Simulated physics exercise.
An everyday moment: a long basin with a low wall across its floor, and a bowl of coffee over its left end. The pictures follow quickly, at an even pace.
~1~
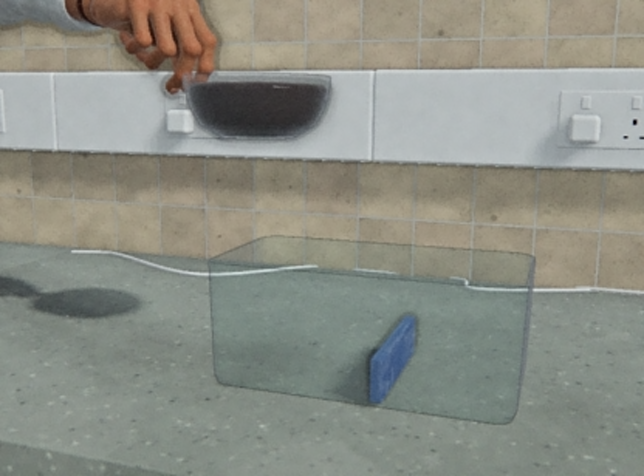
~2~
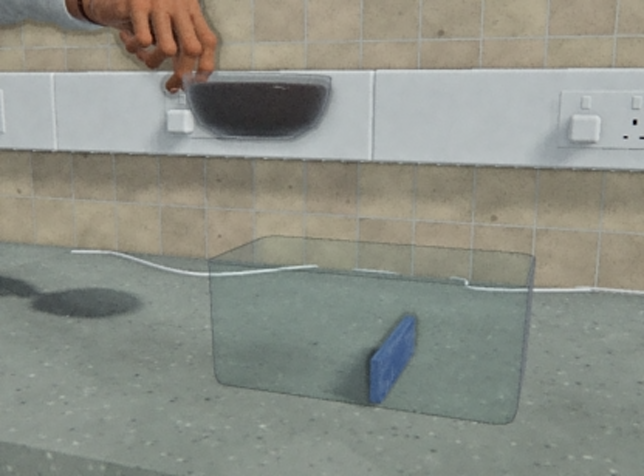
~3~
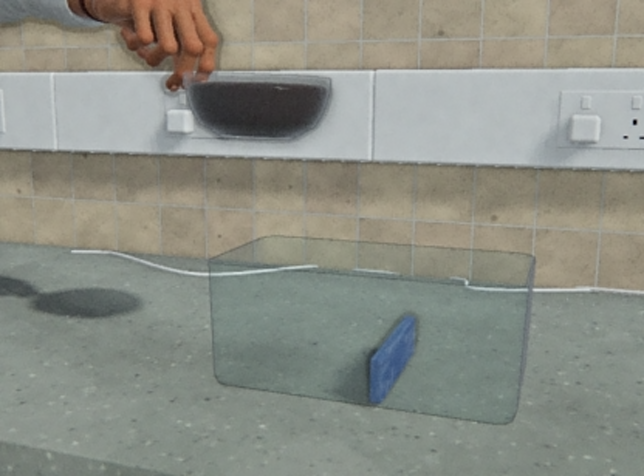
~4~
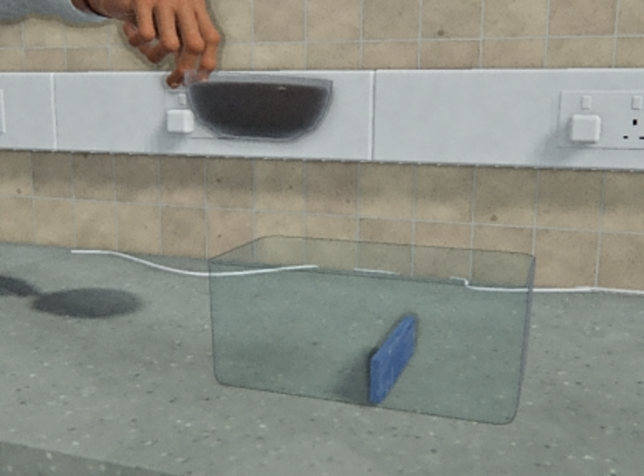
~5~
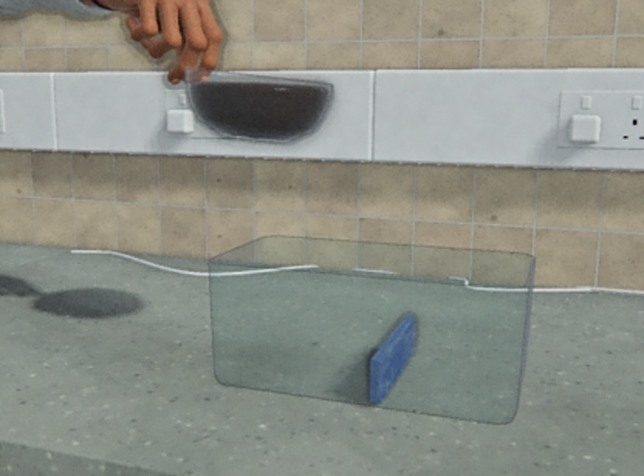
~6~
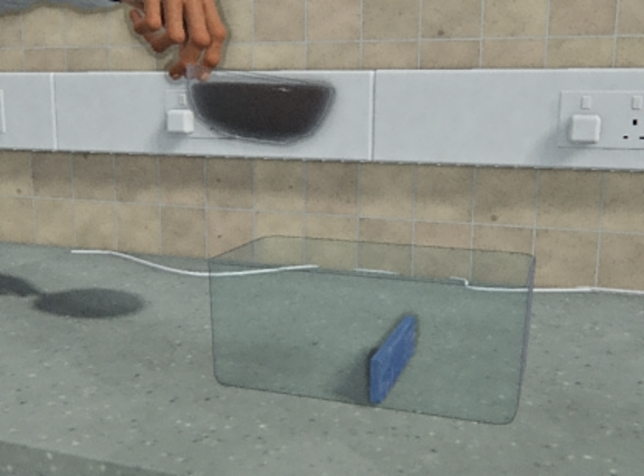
On a kitchen counter, a hand slightly tilts a dark bowl rightward above a clear basin.
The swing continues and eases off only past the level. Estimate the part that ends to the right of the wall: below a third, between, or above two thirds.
The share right of the wall is from a third to two thirds.
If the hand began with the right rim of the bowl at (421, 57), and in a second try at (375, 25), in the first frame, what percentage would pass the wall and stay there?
First some 80, then 85 per cent.
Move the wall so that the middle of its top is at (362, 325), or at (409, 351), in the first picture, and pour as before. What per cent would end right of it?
About 80 and 35 per cent.
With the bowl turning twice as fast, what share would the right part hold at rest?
Roughly 35 in a hundred.
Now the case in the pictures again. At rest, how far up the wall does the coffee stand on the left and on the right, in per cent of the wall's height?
Near 30 on the left, 40 on the right.
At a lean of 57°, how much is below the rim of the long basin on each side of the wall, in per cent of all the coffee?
Near 10 on the left, 10 on the right.
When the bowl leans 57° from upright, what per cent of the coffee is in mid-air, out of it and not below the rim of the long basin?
Some 35 per cent.
A moment on, the bowl is tipped part way and 45 per cent is still to pour, 9 is left of the wall and 12 right of it.
Next, the bowl is tipped on its side and 4 per cent is still to pour, 38 is left of the wall and 50 right of it.
Then the bowl is tipped on its side and 0 per cent is still to pour, 49 is left of the wall and 50 right of it.
Later the bowl is tipped on its side and 0 per cent is still to pour, 49 is left of the wall and 50 right of it.
At rest 49 per cent lies left of the wall, 50 right of it and 1 outside.
